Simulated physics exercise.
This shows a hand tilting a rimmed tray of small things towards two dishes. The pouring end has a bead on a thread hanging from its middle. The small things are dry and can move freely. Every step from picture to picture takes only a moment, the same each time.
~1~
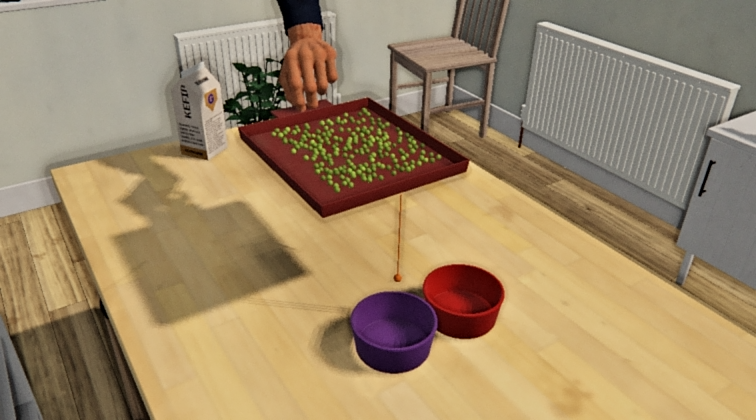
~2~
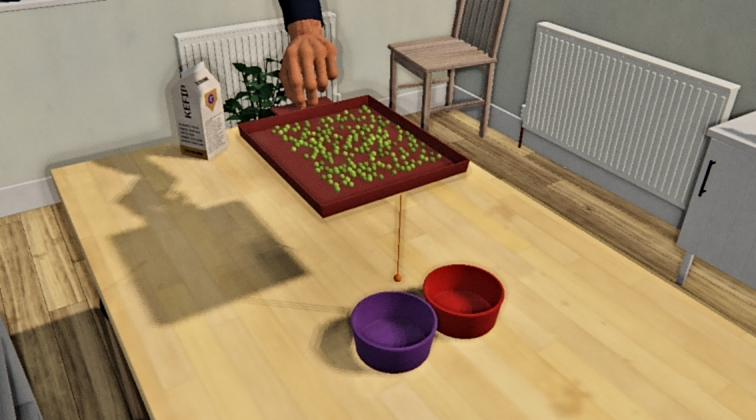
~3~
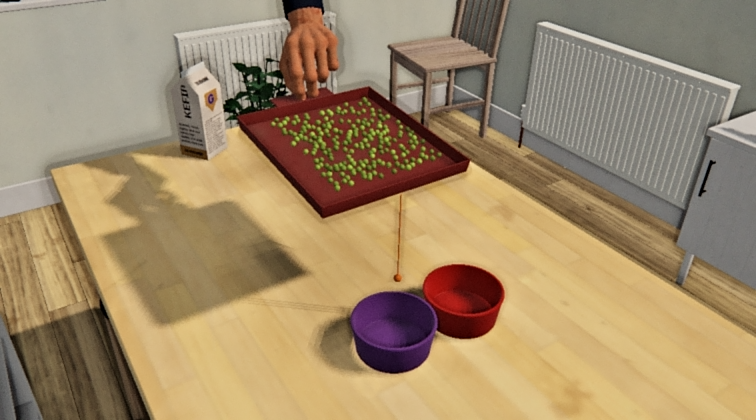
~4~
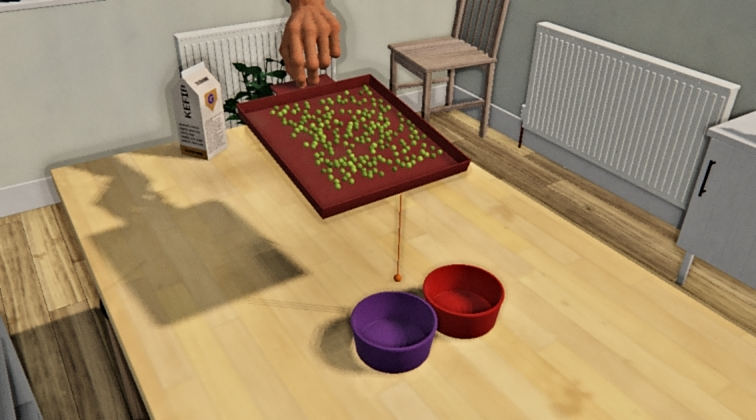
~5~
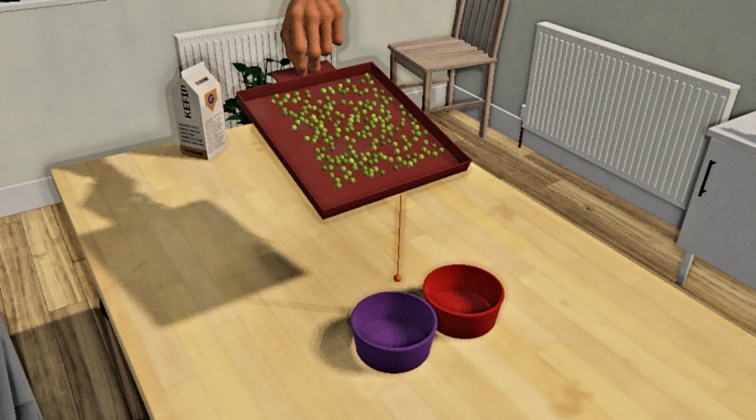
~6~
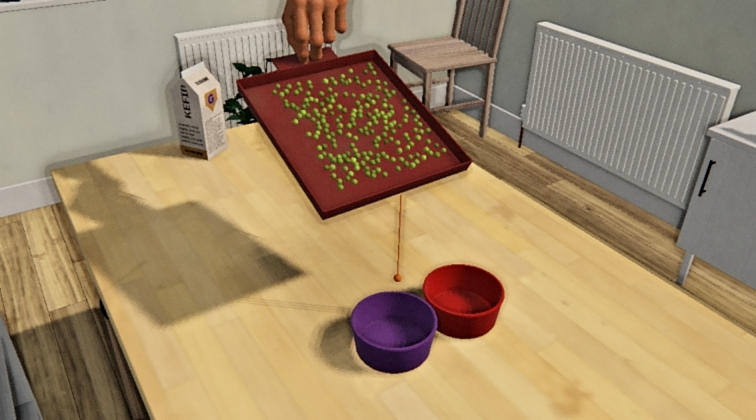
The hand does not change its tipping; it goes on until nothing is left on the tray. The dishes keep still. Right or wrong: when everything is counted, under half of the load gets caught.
Wrong.
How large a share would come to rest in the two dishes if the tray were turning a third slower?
I'd put it at some 80 per cent.
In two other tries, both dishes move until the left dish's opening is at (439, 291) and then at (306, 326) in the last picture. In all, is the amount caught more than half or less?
Together the dishes get less than a half first, then less than a half.
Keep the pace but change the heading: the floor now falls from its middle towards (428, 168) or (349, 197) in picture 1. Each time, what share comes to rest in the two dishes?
You'd see roughly 10 per cent the first time and 20 per cent the second.
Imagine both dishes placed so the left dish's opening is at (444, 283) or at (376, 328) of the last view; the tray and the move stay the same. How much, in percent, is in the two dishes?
Close to 20 in a hundred first, close to 90 in a hundred second.
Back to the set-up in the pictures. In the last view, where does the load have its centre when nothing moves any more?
Around (405, 344).
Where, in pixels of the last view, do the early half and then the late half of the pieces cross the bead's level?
Points: About (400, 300), then about (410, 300).
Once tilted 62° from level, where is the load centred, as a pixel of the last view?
I'd put the middle of the pieces at roughly (397, 186).
Soon, tray tipped steeply; most on the tray; a stray few in the left dish; a small part in the air.
A while on, tray tipped right over; most on the tray; a small part in the left dish; a stray few in the right dish; a small part outside both; a stray few in the air.
Towards the end, tray tipped past a quarter turn; about half in the left dish; about a quarter in the right dish; about a quarter outside both.
Finally, tray tipped past a quarter turn; about half in the left dish; about a quarter in the right dish; about a quarter outside both.
